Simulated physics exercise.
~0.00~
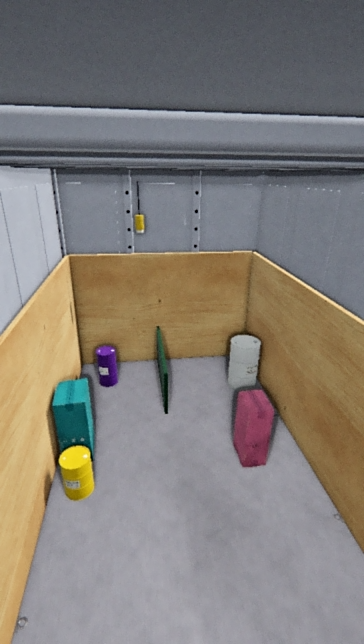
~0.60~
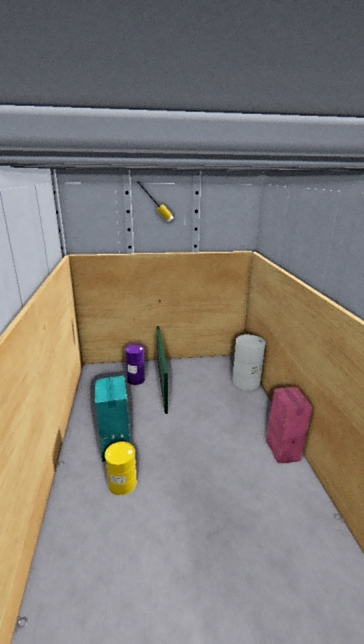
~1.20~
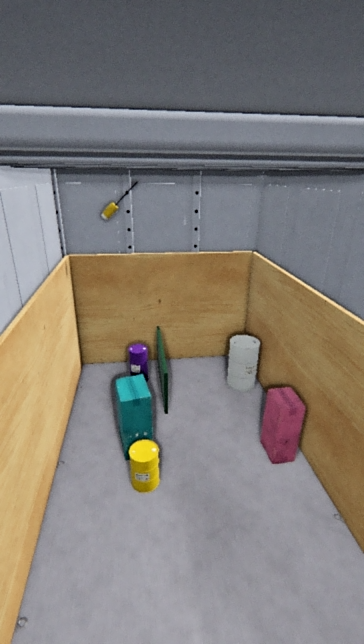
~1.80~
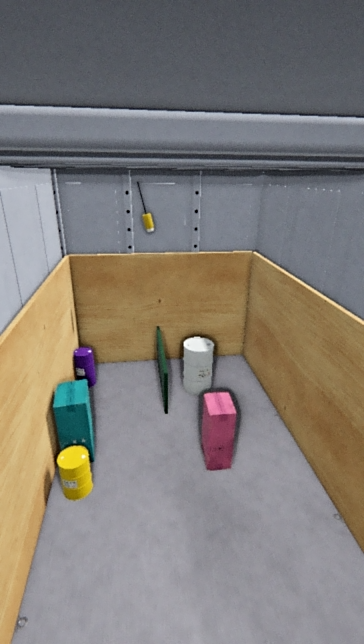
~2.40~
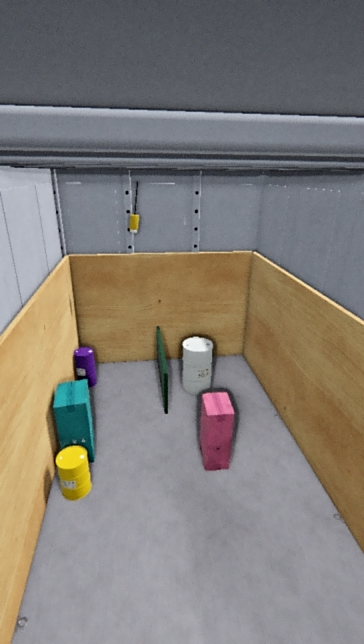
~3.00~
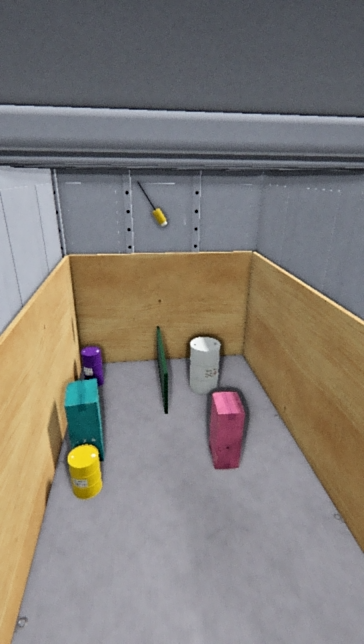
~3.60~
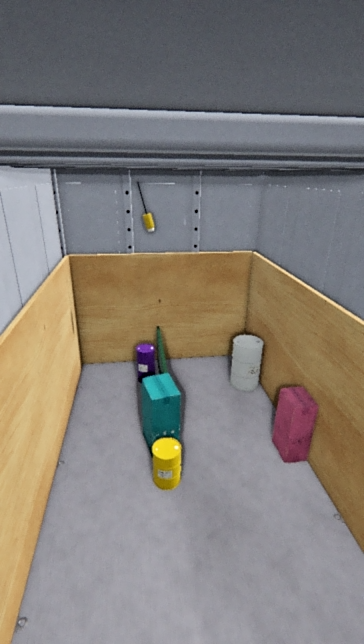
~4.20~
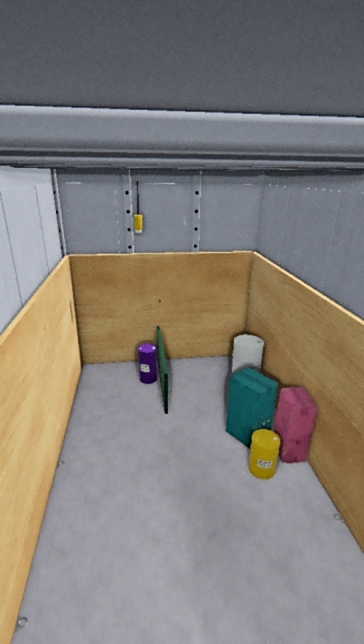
In the load bay of a van, a turquoise box, a pink box and yellow, purple and white drums slid right, then left, then right again as a lamp swung, ending upright with all but the purple one bunched along the right side.
